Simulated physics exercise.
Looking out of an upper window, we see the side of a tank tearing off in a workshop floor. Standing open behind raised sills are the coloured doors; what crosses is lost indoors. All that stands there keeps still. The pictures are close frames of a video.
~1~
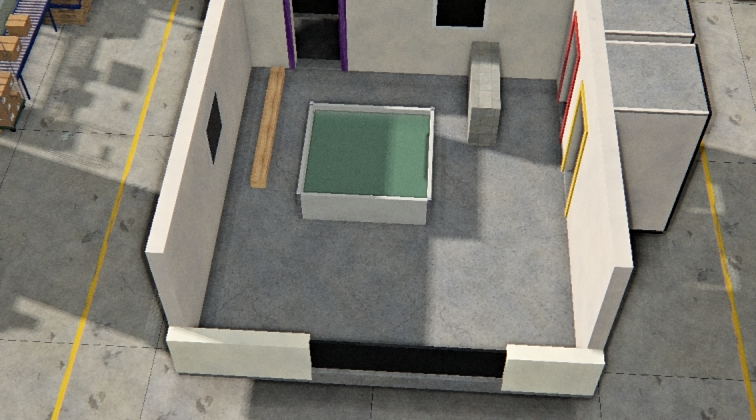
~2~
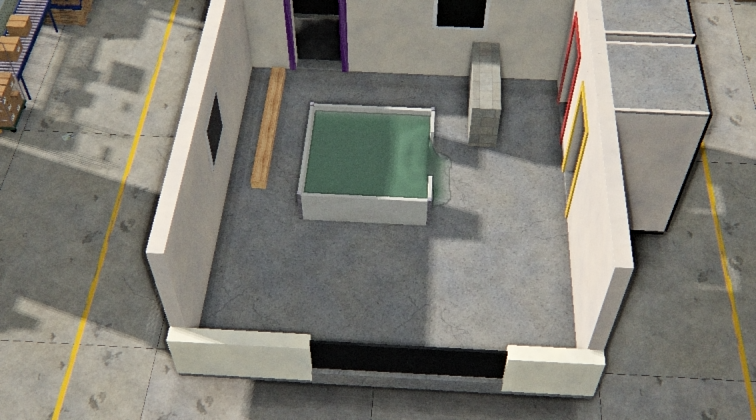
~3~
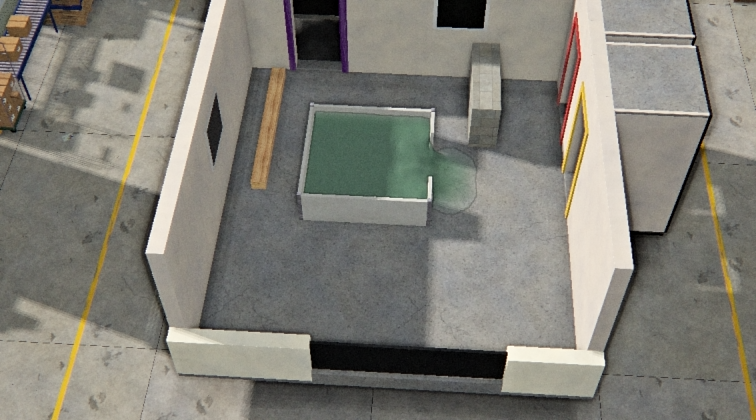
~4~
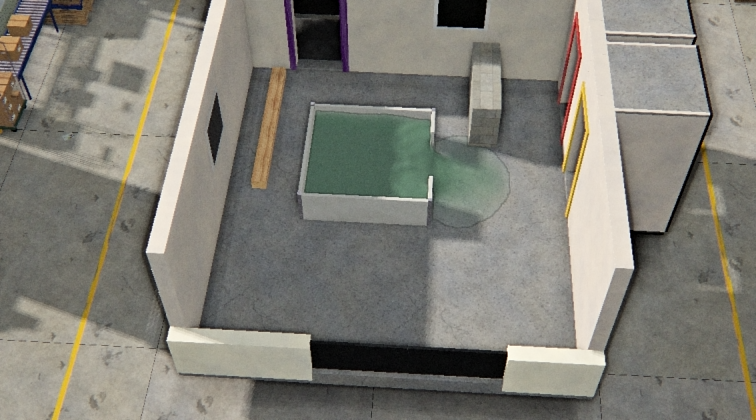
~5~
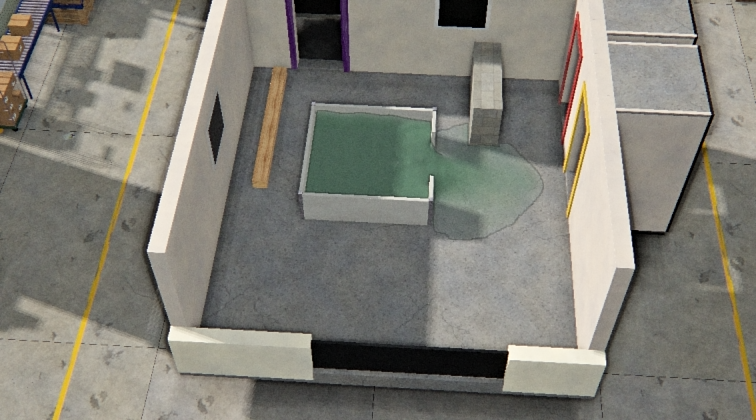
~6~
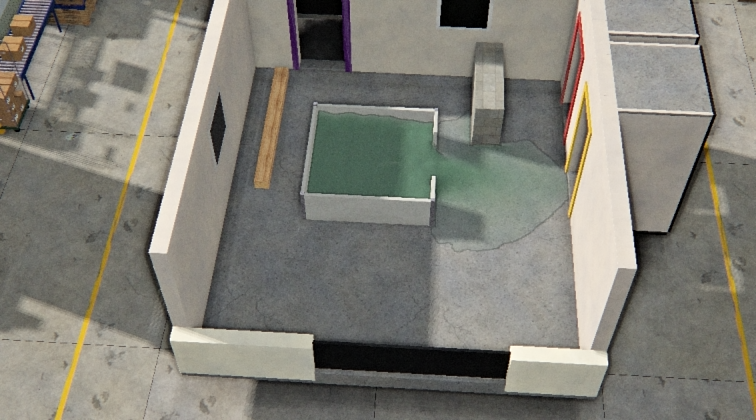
Green water poured out through a gap in the right side of a low open tank and spread across the grey workshop floor in a widening puddle, reaching the right wall near the yellow-framed doorway.
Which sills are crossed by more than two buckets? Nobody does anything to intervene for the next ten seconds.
One by one: The yellow door overshoots the limit, the red door overshoots the limit, the purple door keeps inside the limit.
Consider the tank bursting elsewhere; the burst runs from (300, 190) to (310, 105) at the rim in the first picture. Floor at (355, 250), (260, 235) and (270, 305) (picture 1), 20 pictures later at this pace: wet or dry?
Listed order gives left alone; sopping; sopping.
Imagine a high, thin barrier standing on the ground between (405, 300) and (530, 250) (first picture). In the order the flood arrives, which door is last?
I'd say the purple one is last.
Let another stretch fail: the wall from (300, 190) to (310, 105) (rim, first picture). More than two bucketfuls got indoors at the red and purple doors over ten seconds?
Looking at each: The red one admits less, while the purple one admits more.
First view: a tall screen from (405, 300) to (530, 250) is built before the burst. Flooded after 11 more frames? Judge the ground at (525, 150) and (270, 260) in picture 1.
The first point ends up swamped and the second ends up spared.
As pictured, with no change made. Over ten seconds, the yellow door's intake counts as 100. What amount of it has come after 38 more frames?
Estimate: Some 85 per cent.
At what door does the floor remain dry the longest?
It has to be the purple one.
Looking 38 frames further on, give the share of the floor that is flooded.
My guess is around 65 in a hundred.
A moment on, water covers 20 % of the floor; the yellow door over two buckets in, the red door wet at the sill, nothing in, the purple door not reached.
Next, water covers 30 % of the floor; the yellow door far over two buckets in, the red door under two buckets in, the purple door not reached.
Then, water covers 35 % of the floor; the yellow door far over two buckets in, the red door over two buckets in, the purple door not reached.
Later, water covers 65 % of the floor; the yellow door far over two buckets in, the red door over two buckets in, the purple door wet at the sill, nothing in.
In the end, water covers 95 % of the floor; the yellow door far over two buckets in, the red door over two buckets in, the purple door wet at the sill, nothing in.
